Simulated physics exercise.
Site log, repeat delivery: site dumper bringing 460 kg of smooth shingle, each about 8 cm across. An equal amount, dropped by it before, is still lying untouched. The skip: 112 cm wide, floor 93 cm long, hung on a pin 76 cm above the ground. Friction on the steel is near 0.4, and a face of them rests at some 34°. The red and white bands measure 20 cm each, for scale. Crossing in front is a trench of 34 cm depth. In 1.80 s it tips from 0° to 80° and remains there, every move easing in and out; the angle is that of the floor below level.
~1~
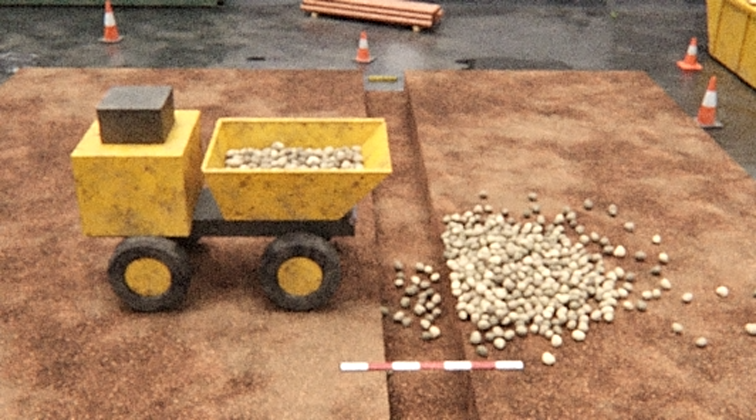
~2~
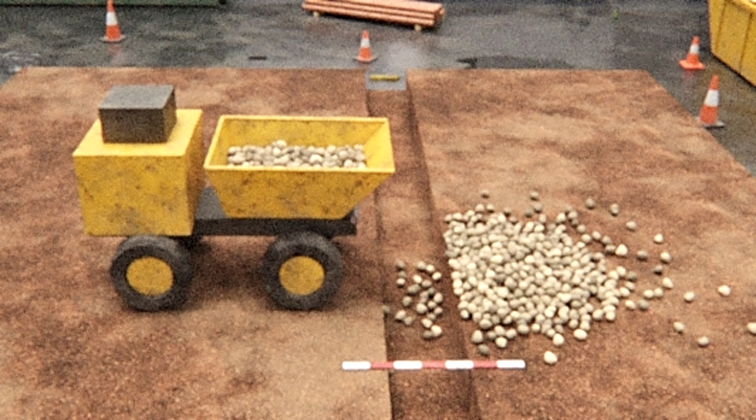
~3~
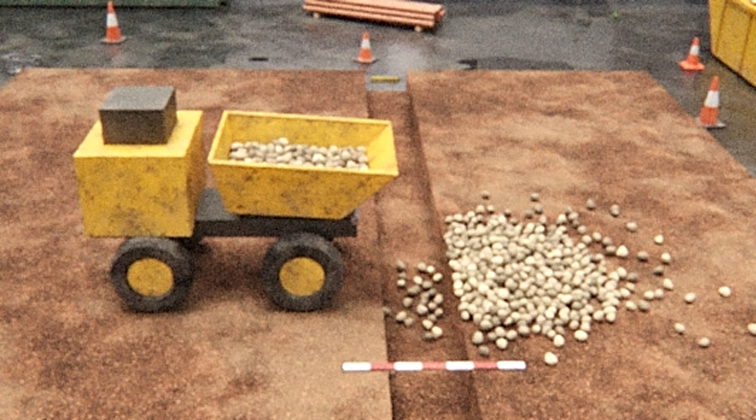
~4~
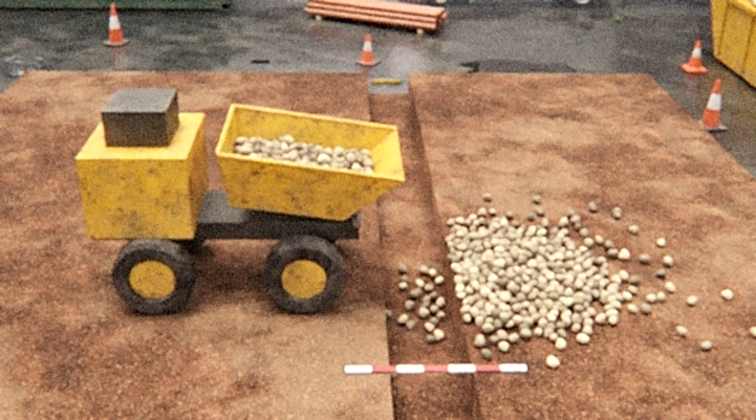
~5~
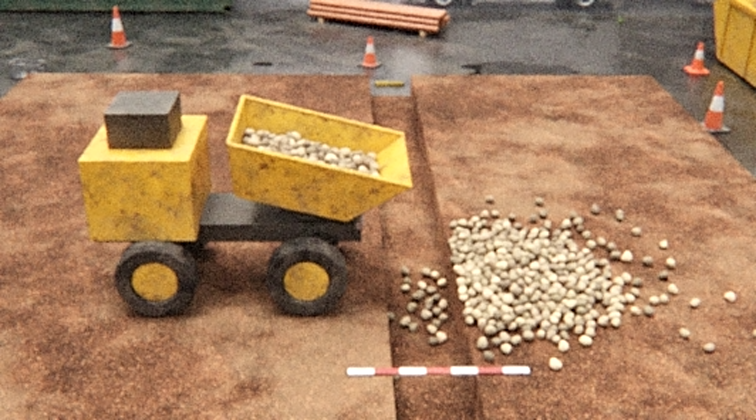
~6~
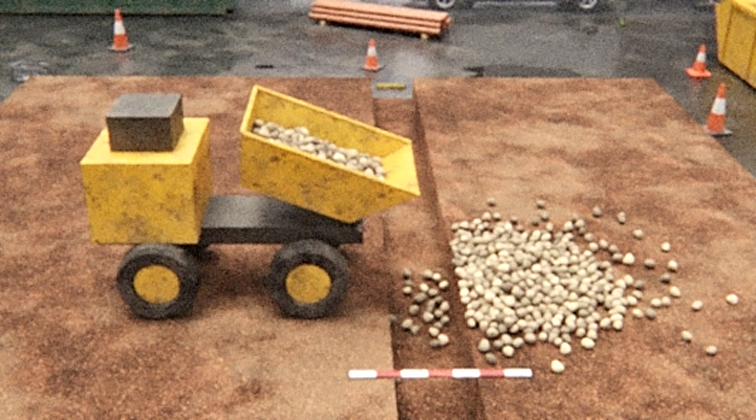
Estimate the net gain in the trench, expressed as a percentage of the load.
52 %.
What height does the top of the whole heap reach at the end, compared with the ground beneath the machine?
I'd say close to 32 cm above the ground.
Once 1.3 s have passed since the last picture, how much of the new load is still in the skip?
About 30 percent.
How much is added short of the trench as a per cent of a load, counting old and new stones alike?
Around 0 in a hundred.
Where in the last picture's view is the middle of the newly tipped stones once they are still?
Roughly pixel (452, 293) in the last view.
Then, 0.8 s after the last picture the floor is at 68°; in per cent of one load, 100 in the skip, 4 in the trench, 95 past the trench; the foremost stones are at (698, 282).
Then, 1.3 s after the last picture the floor is at 80°; in per cent of one load, 28 in the skip, 32 in the trench, 139 past the trench; the foremost stones are at (698, 282).
Then, 1.6 s after the last picture the floor is at 80°; in per cent of one load, 3 in the skip, 46 in the trench, 150 past the trench; the foremost stones are at (698, 282).
Then, 4.3 s after the last picture the floor is at 80°; in per cent of one load, 0 in the skip, 57 in the trench, 143 past the trench; the foremost stones are at (698, 282). Net gain in the trench, 52.
